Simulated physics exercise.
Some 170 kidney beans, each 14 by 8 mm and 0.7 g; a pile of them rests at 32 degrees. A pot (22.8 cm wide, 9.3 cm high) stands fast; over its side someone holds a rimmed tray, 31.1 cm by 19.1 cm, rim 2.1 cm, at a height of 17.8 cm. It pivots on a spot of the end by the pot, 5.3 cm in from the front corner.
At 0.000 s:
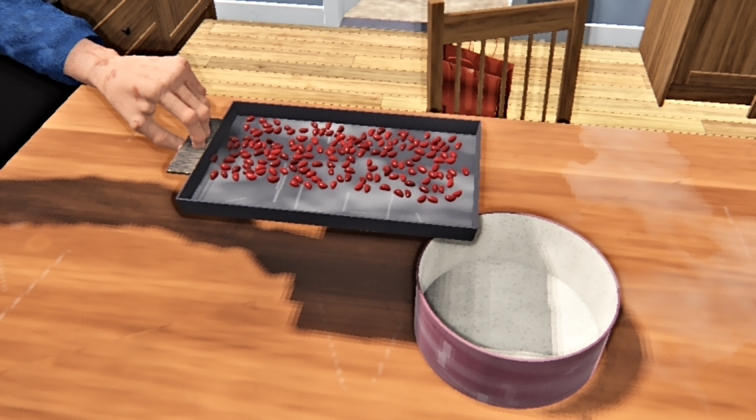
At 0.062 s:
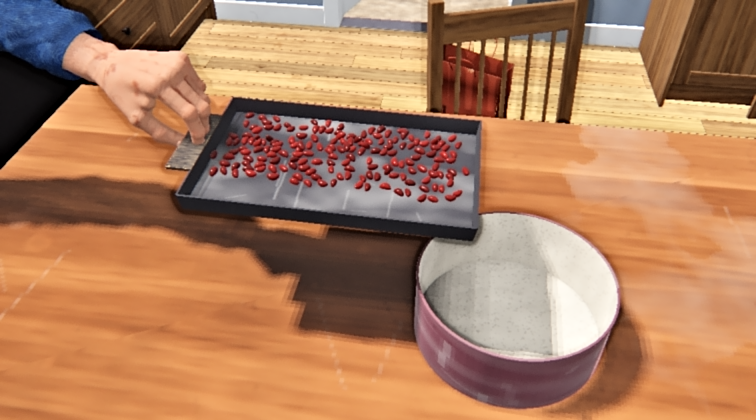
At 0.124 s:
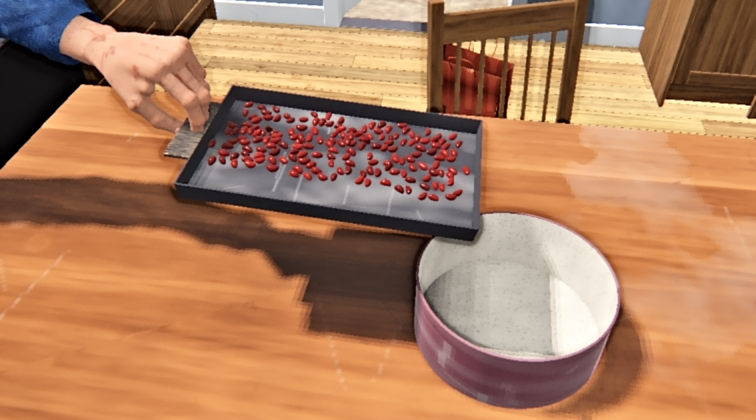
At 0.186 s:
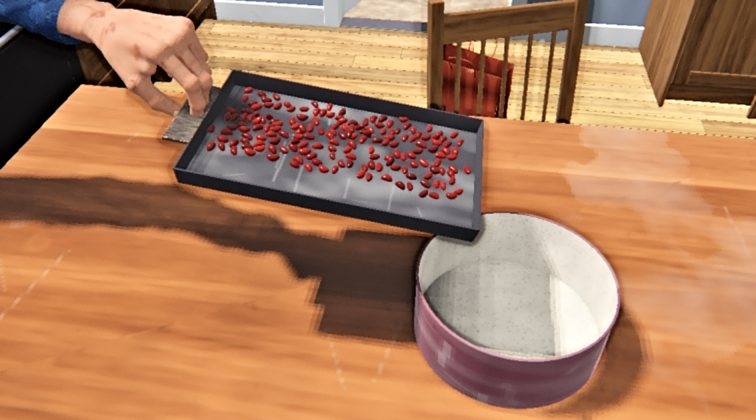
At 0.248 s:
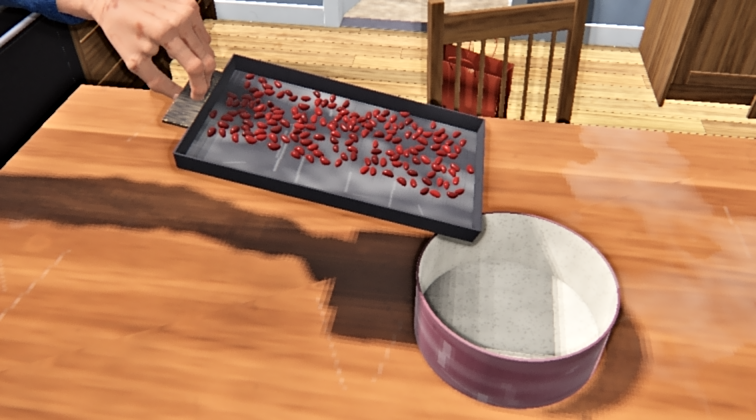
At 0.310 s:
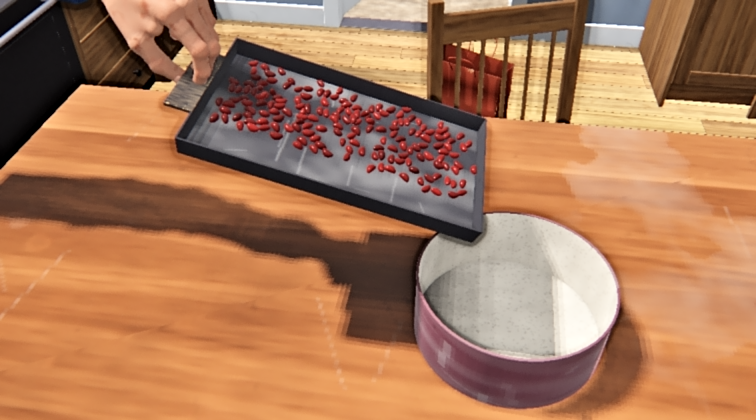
On a wooden table, a hand raising the left end of a dark tray of red beans beside a round purple pot.
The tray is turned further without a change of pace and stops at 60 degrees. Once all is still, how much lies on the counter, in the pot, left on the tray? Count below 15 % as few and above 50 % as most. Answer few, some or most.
Counter few, pot some, tray most.
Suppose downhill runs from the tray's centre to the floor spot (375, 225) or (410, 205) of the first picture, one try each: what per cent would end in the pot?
About 10 and 30 per cent.
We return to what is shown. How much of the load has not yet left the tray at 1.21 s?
Roughly 75 per cent.
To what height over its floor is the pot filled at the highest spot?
About 1.0 cm.
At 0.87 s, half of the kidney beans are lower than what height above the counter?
Some 20 cm.
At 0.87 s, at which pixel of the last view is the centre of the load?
Around (467, 168).
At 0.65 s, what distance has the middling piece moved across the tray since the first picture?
Some 6 cm.
After 0.65 s, tilt 38 degrees; the tray holds 100 %, the pot 0 %.
After 0.87 s, tilt 52 degrees; the tray holds 100 %, the pot 0 %.
After 1.21 s, tilt 60 degrees; the tray holds 75 %, the pot 20 %.
In the end, at 2.1 s, counter 0 %, pot 25 %, tray 75 %.
